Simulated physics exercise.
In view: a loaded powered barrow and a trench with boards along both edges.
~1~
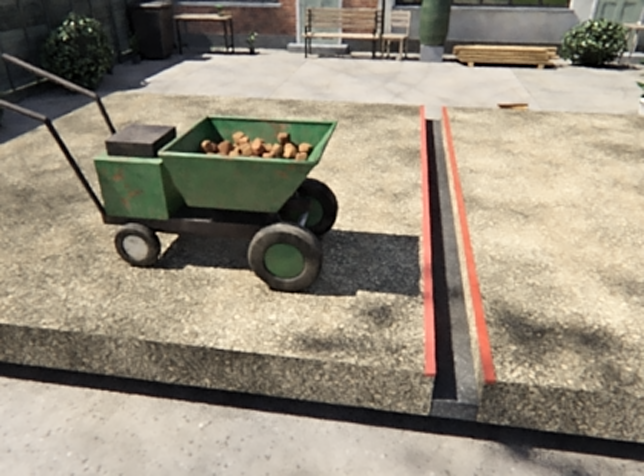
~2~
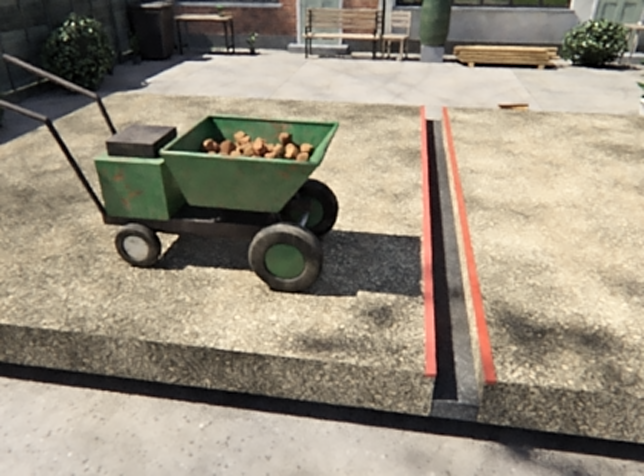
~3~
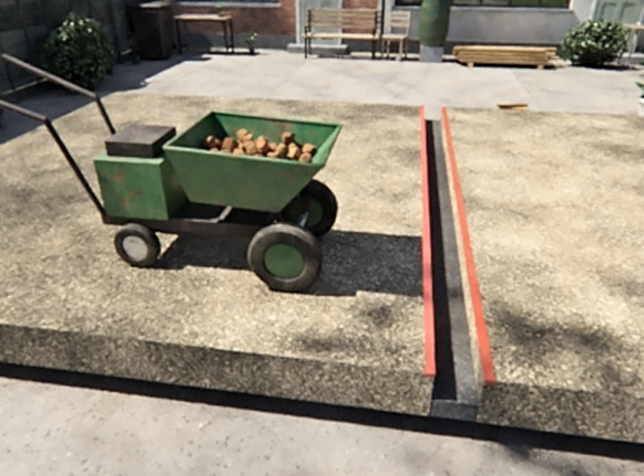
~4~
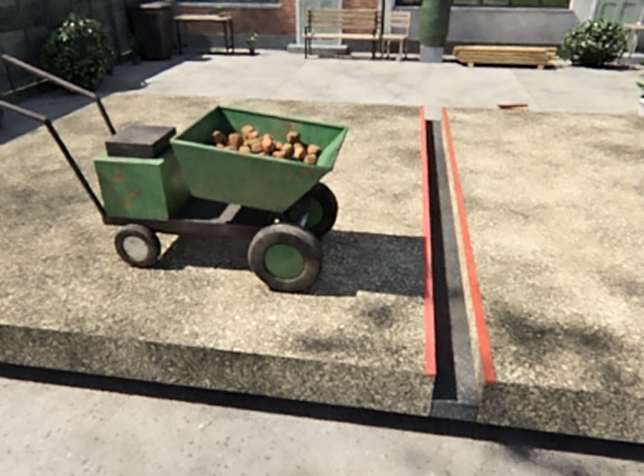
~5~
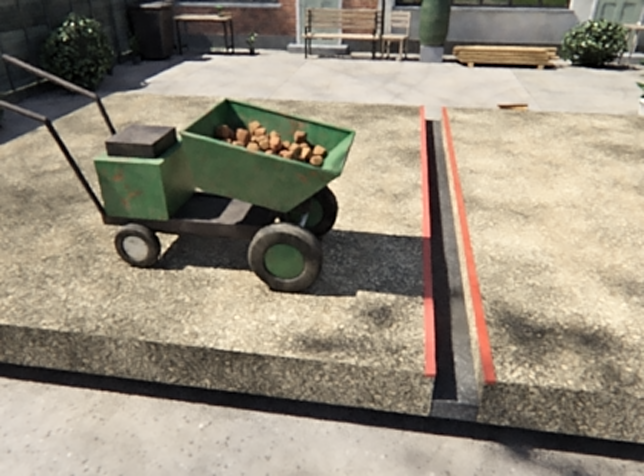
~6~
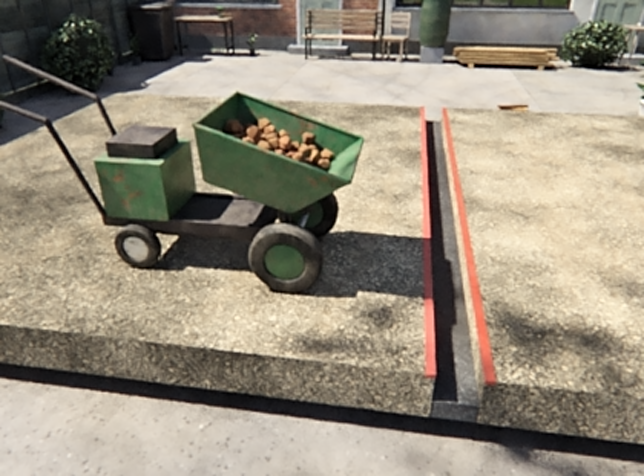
A green skip loaded with brown clods slowly tips forward to the right on a stationary barrow.
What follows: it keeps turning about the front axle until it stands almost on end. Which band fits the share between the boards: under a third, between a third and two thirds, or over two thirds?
The trench takes between a third and two thirds.
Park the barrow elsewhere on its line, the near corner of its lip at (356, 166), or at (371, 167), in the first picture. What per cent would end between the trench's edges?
First some 80, then 60 per cent.
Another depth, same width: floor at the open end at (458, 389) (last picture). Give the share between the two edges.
Close to 40 per cent.
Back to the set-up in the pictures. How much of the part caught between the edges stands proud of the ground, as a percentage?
It comes to 10 per cent or so.
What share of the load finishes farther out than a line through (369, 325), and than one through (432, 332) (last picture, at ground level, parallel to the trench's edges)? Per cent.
The first gives 90 %, the second 50 %.
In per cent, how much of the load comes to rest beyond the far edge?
It comes to 0 per cent or so.
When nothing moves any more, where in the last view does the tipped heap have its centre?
Around (438, 274).
Soon after the last picture, skip tipped steeply; all in the skip.
A little later, skip tipped steeply; most in the skip; a small part short of the trench; a stray few in or heaped over the trench; a stray few falling.
Later still, skip tipped right over; a small part in the skip; about a third short of the trench; about half in or heaped over the trench; a stray few beyond it.
By the end, skip tipped right over; a small part in the skip; about a third short of the trench; about half in or heaped over the trench; a stray few beyond it.
